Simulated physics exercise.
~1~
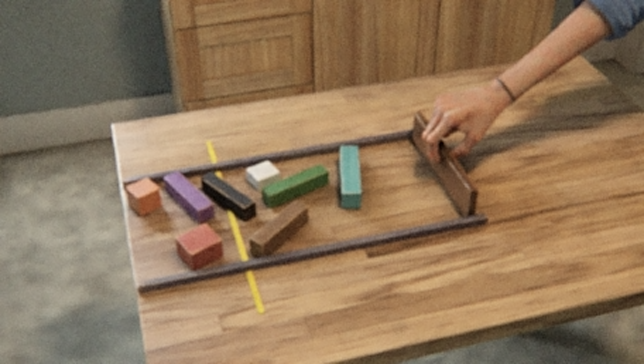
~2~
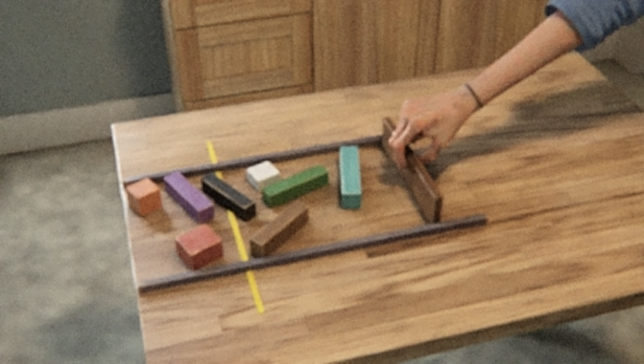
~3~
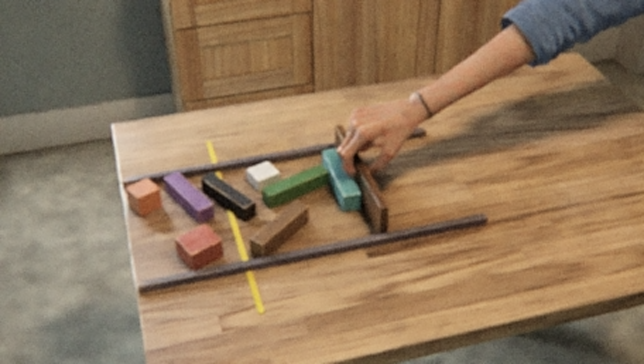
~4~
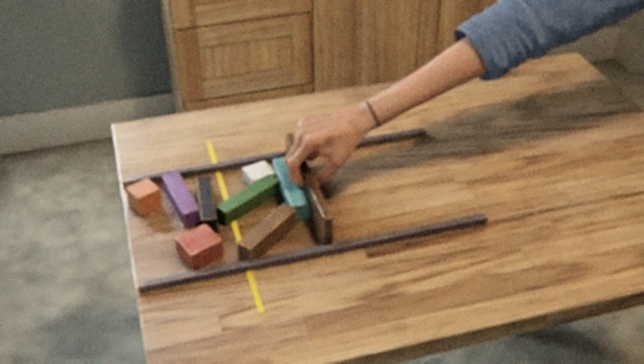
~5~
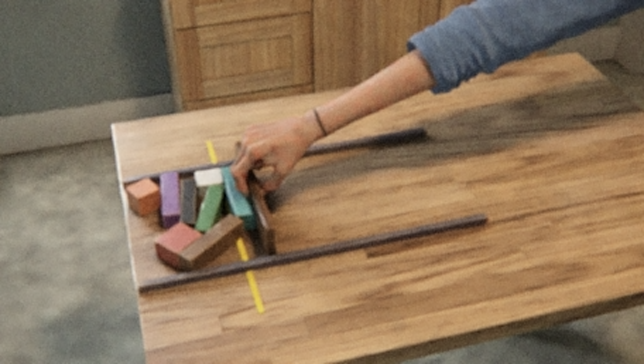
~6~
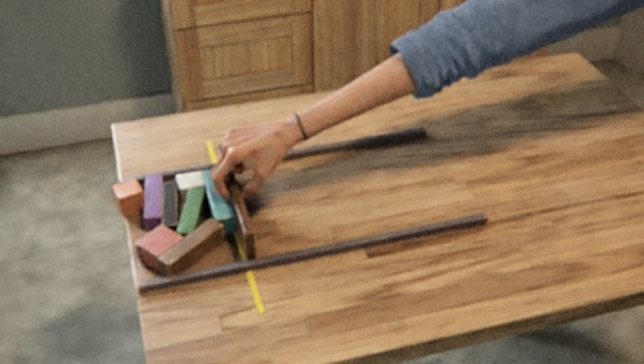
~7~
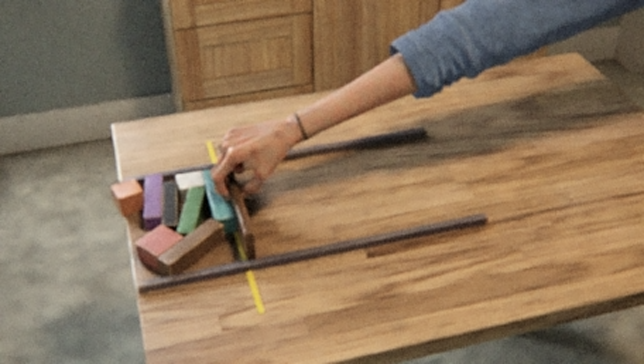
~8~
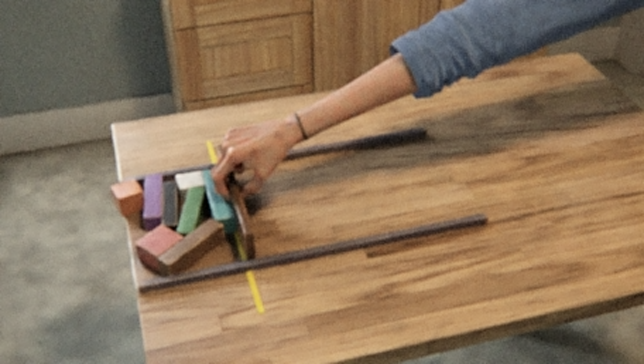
A hand slides a board left, bunching colored blocks at the table's edge, and none fall.
